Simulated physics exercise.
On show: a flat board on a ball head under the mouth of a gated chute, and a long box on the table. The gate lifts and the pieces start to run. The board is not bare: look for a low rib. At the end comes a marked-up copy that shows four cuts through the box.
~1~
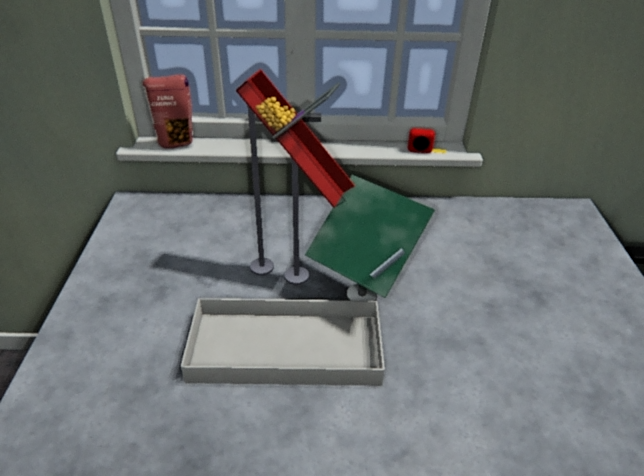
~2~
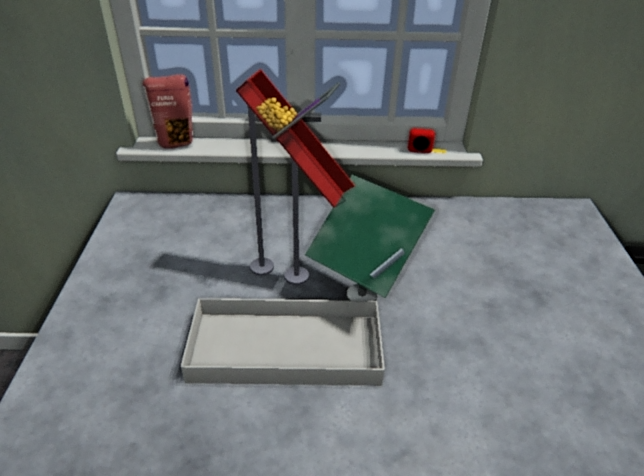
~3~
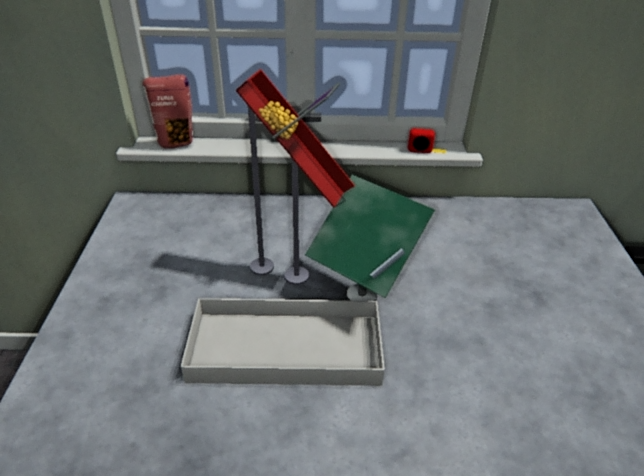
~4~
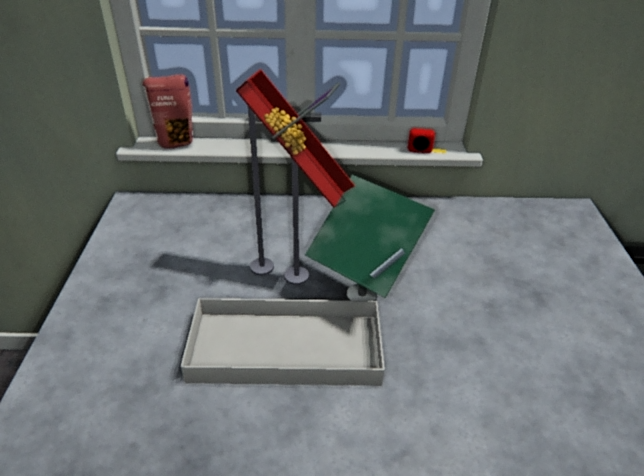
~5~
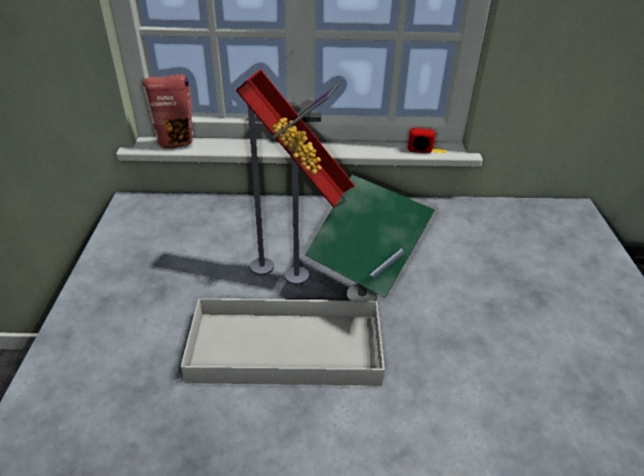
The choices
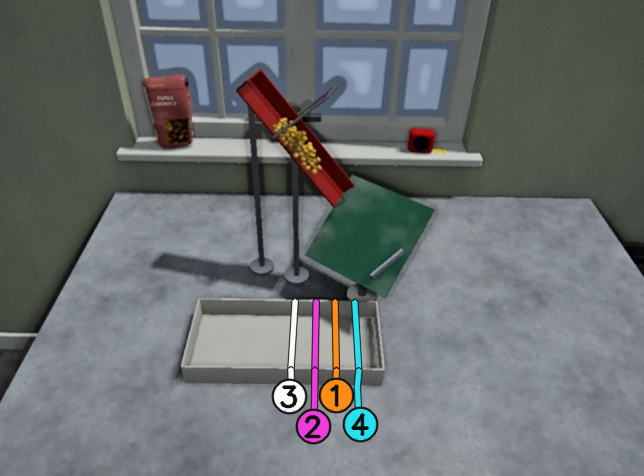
On a gray table by a window, a gate lifted on a steep red chute above a tilted green board and an empty box, and the yellow puffed balls slid partway down the chute.
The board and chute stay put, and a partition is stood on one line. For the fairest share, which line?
Line 1.
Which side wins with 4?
The left side.
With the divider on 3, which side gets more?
Right.
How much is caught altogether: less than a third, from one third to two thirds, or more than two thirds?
About that: More than two thirds.
On the marked copy, line 1 crosses the front rim at (336, 369); line 2 crosses the front rim at (314, 368); line 3 crosses the front rim at (291, 368); line 4 crosses the front rim at (358, 369).
Choosing 1, of what is caught, close to a third on the left of the divider, close to two thirds on the right.
Choosing 2, of what is caught, a small share on the left of the divider, all but a few on the right.
Choosing 3, of what is caught, only a few on the left of the divider, all but a few on the right.
Choosing 4, of what is caught, all but a few on the left of the divider, a small share on the right.
